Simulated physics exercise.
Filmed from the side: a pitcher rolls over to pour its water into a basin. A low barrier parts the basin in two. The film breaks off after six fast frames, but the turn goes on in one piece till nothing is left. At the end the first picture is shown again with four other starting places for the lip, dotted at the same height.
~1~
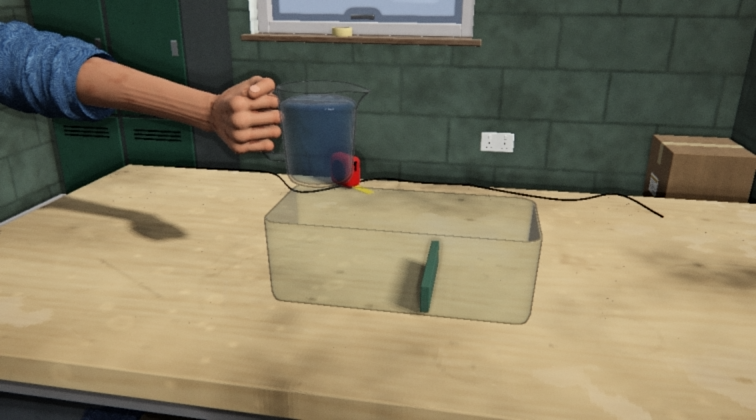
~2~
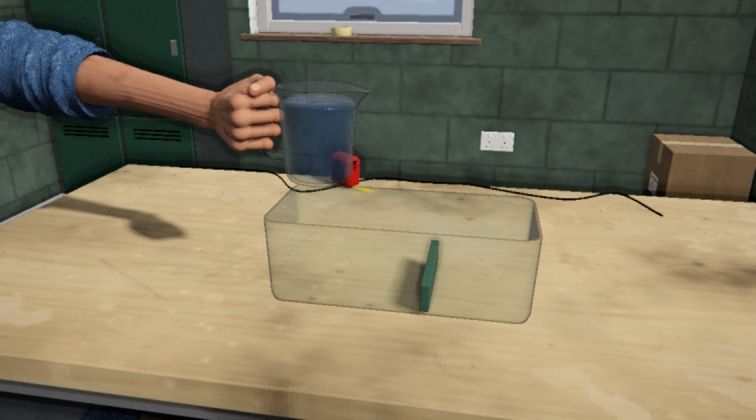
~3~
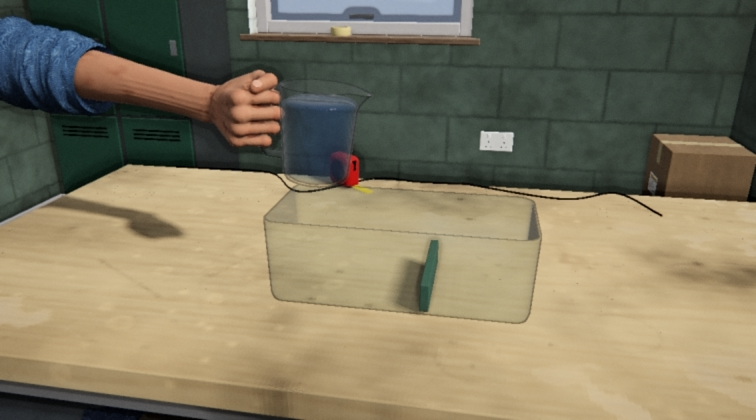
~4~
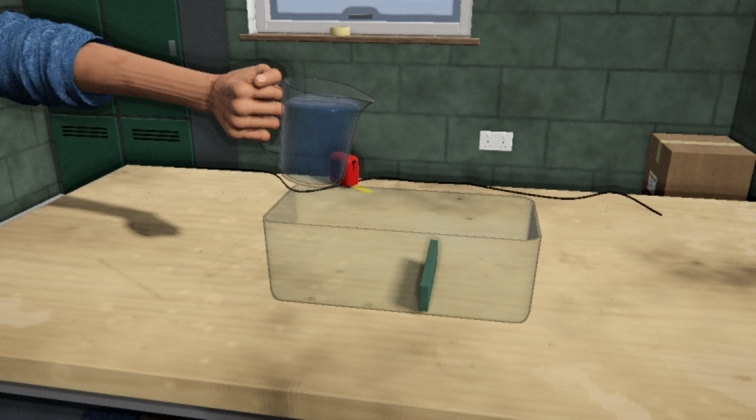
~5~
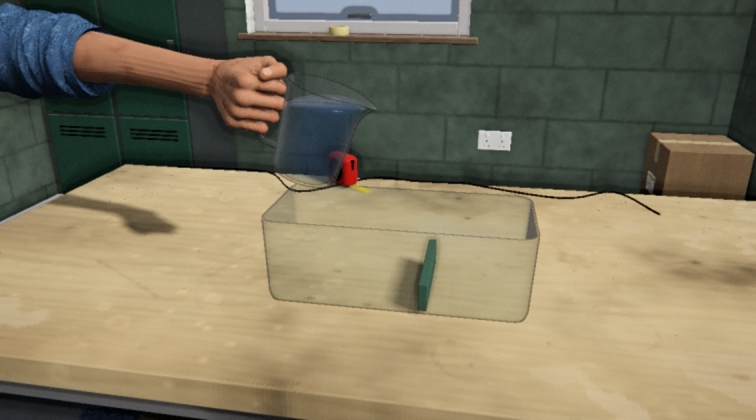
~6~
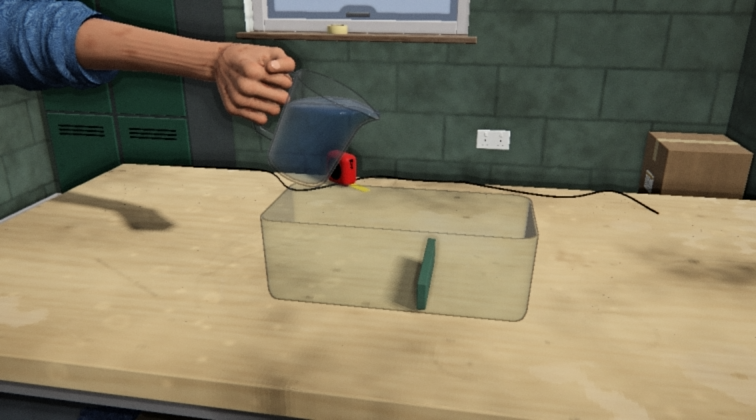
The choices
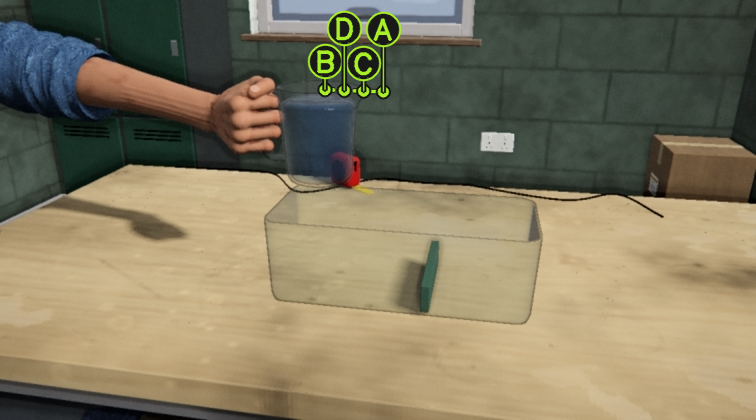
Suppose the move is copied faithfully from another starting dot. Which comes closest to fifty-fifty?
Dot A does it best.
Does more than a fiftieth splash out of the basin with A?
No, it does not.
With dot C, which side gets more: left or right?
More ends on the left.
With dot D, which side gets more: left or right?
The left side.
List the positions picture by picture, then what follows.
The first picture shows upright, lip at (368, 91); basin from (273, 296) to (530, 322); top of the wall at (431, 261); nothing has left yet.
The second picture shows upright, lip at (369, 91); nothing has left yet.
The third picture shows tipped about 5°, lip at (371, 95); nothing has left yet.
The fourth picture shows tipped about 10°, lip at (374, 101); nothing has left yet.
The fifth picture shows tipped about 18°, lip at (377, 109); nothing has left yet.
The sixth picture shows tipped about 27°, lip at (379, 118); nothing has left yet.
On the marked copy, A at (383, 91); B at (325, 89); C at (363, 91); D at (344, 90).
Choosing A, about 55 % ends left of the wall and 44 % right of it.
Choosing B, about 94 % ends left of the wall and 6 % right of it.
Choosing C, about 92 % ends left of the wall and 6 % right of it.
Choosing D, about 91 % ends left of the wall and 7 % right of it.
